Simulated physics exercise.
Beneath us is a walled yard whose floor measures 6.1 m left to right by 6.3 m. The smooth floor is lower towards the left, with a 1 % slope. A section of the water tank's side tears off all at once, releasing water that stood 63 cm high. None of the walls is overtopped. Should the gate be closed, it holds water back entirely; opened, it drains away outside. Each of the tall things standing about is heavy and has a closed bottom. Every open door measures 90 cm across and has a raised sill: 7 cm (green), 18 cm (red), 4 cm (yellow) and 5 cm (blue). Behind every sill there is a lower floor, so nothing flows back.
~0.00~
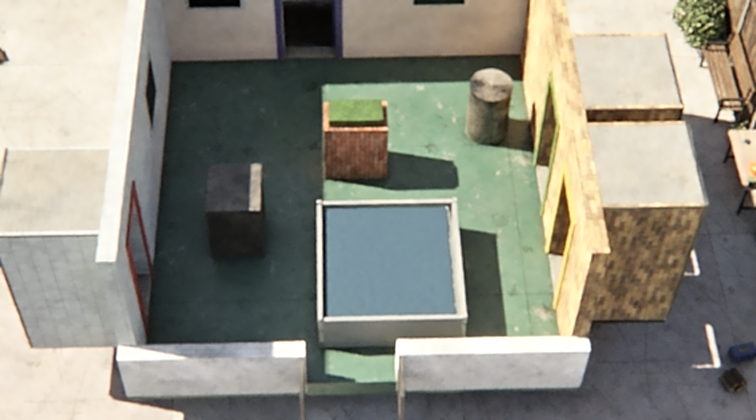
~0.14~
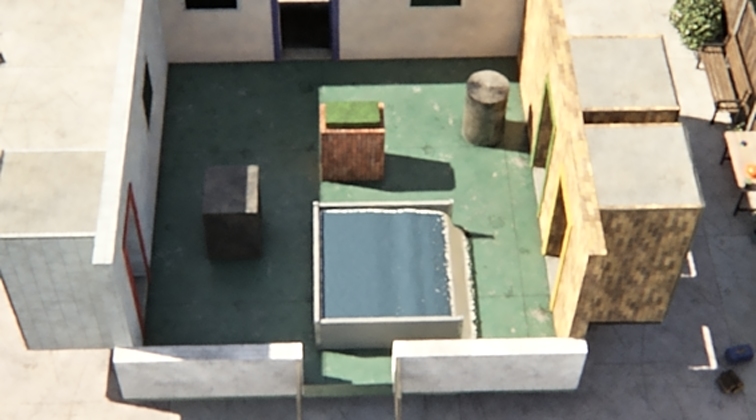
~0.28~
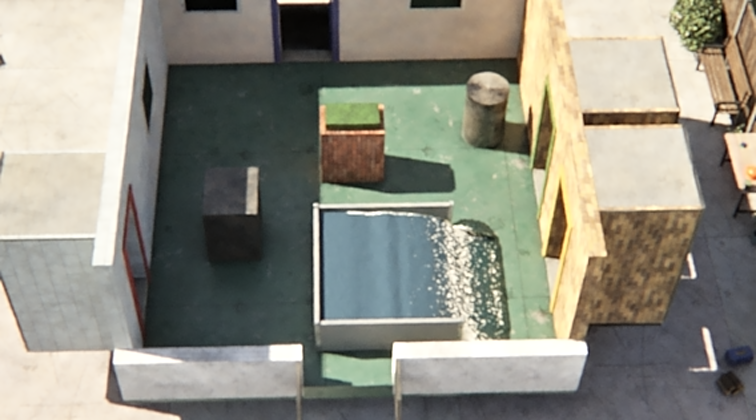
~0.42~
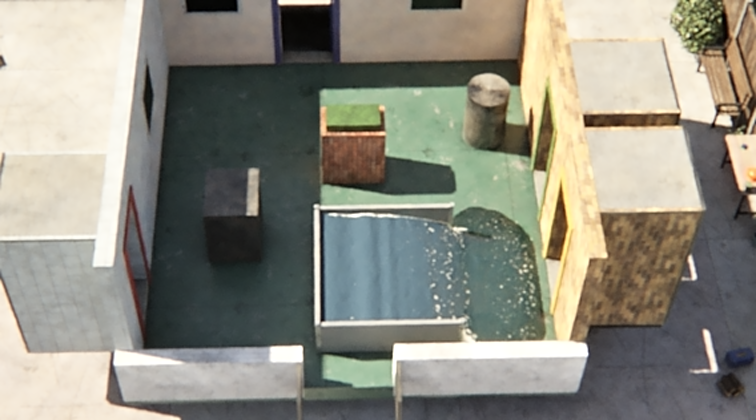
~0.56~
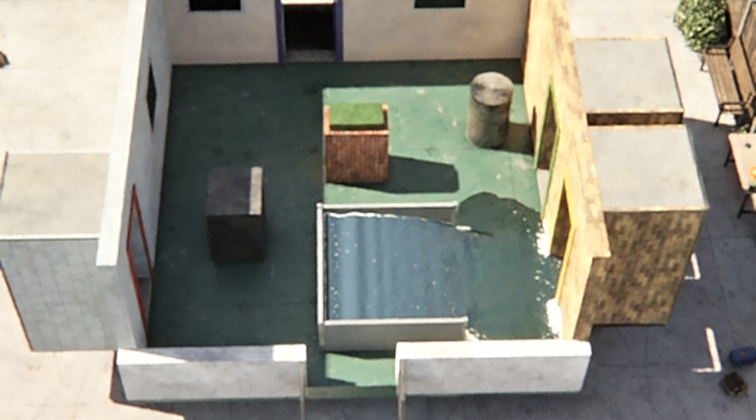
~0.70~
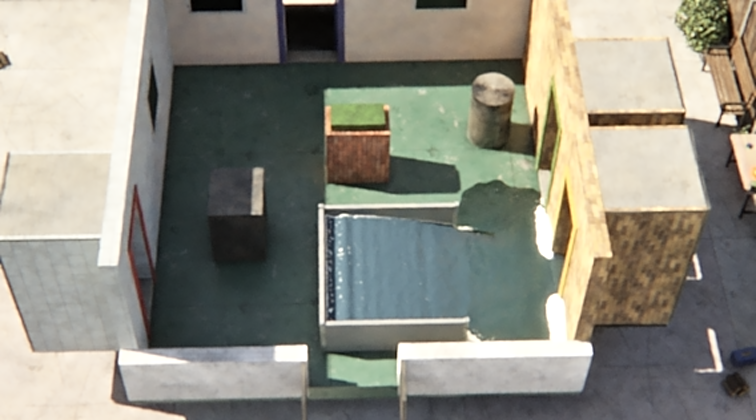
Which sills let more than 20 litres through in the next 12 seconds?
Result: Green door: Above the limit; red door: Beneath the limit; yellow door: Above the limit; blue door: Beneath the limit.
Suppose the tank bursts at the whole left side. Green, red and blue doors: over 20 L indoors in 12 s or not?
So green ends up short of it, red past the limit, blue past the limit.
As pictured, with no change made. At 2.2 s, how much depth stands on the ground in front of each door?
Centimetres: Green 14 / red 0 / yellow 32 / blue 0.
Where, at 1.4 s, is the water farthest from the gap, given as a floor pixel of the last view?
Roughly at pixel (526, 143).
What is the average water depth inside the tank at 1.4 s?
33 cm.
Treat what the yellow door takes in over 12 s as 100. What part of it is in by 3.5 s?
I'd put it at about 85 per cent by that point.
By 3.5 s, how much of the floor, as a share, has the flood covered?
Close to 40 in a hundred.
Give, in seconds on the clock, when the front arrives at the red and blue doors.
Red = 4.5 s, blue = 4.5 s.
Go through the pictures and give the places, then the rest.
The water tank at (390, 261) is whole and still, 63 cm deep, in the first picture.
Water pours out at (452, 277) and has run 1.1 m, to a hidden place; typically 9 cm deep outside, 63 cm at the water tank's back, in the second picture.
Water pours out at (452, 280) and has run 1.3 m, to a hidden place; typically 11 cm deep outside, 63 cm at the water tank's back, in the third picture.
The front is at a hidden place, 1.6 m from the gap at (452, 282); 3.1 m2 of floor is under water; 63 cm left at the back of the water tank, in the fourth picture.
Water pours out at (455, 282) and has run 2.0 m, to a hidden place; typically 9 cm deep outside, 59 cm at the water tank's back, in the fifth picture.
The front is at (541, 199), 2.2 m from the gap at (457, 282); 4.7 m2 of floor is under water; 52 cm left at the back of the water tank, in the sixth picture.
After 1.4 s water covers 15 % of the floor and is deepest (42 cm) near (551, 325); green door 15 cm at the sill, 6 L in, red door not reached, yellow door 33 cm at the sill, 209 L in, blue door not reached.
After 2.2 s water covers 20 % of the floor and is deepest (35 cm) near (541, 256); green door 14 cm at the sill, 30 L in, red door not reached, yellow door 32 cm at the sill, 446 L in, blue door not reached.
After 3.5 s water covers 40 % of the floor and is deepest (20 cm) near (505, 151); green door 10 cm at the sill, 53 L in, red door not reached, yellow door 18 cm at the sill, 649 L in, blue door not reached.
After 7.0 s water covers 75 % of the floor and is deepest (16 cm) near (184, 72); green door 6 cm at the sill, 60 L in, red door 4 cm at the sill, 0 L in, yellow door 6 cm at the sill, 744 L in, blue door 7 cm at the sill, 4 L in.
After 12.0 s water covers 95 % of the floor and is deepest (12 cm) near (147, 366); green door 4 cm at the sill, 60 L in, red door 6 cm at the sill, 0 L in, yellow door 5 cm at the sill, 770 L in, blue door 4 cm at the sill, 8 L in.
